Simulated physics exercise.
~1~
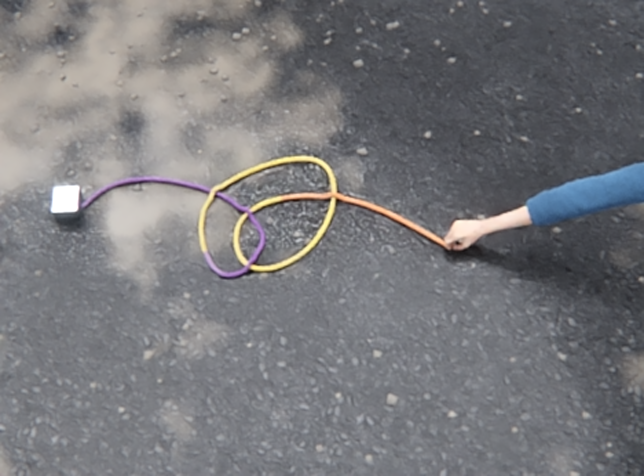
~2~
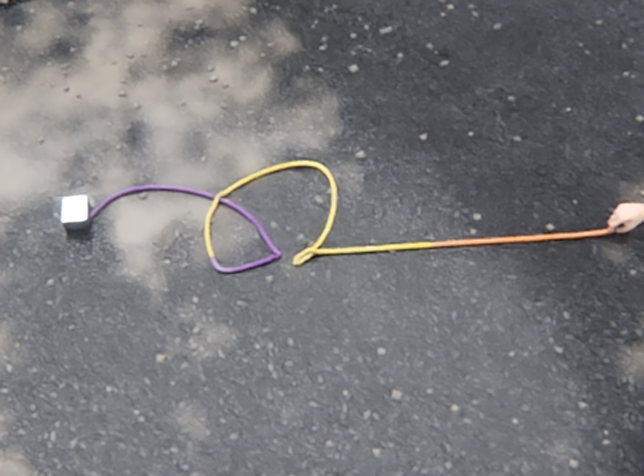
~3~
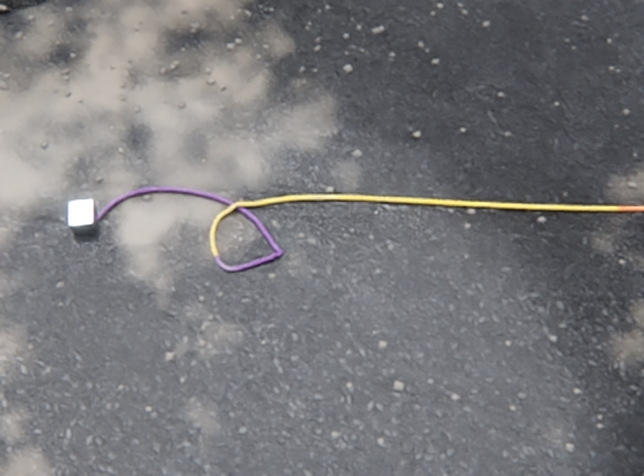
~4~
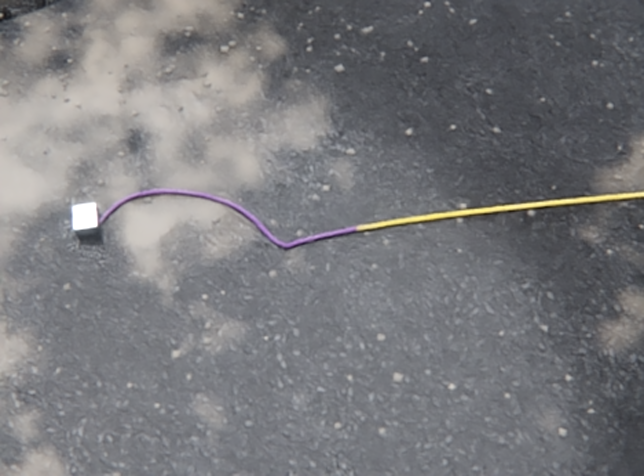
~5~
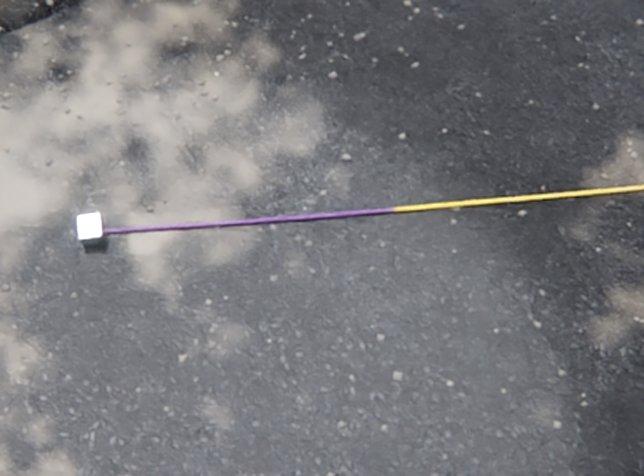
A hand in a blue sleeve pulled the orange end of a looped purple, yellow and orange rope rightward across the pavement, and the loops opened one after another until the rope stretched straight from the small pale block at left, with no knot in view.
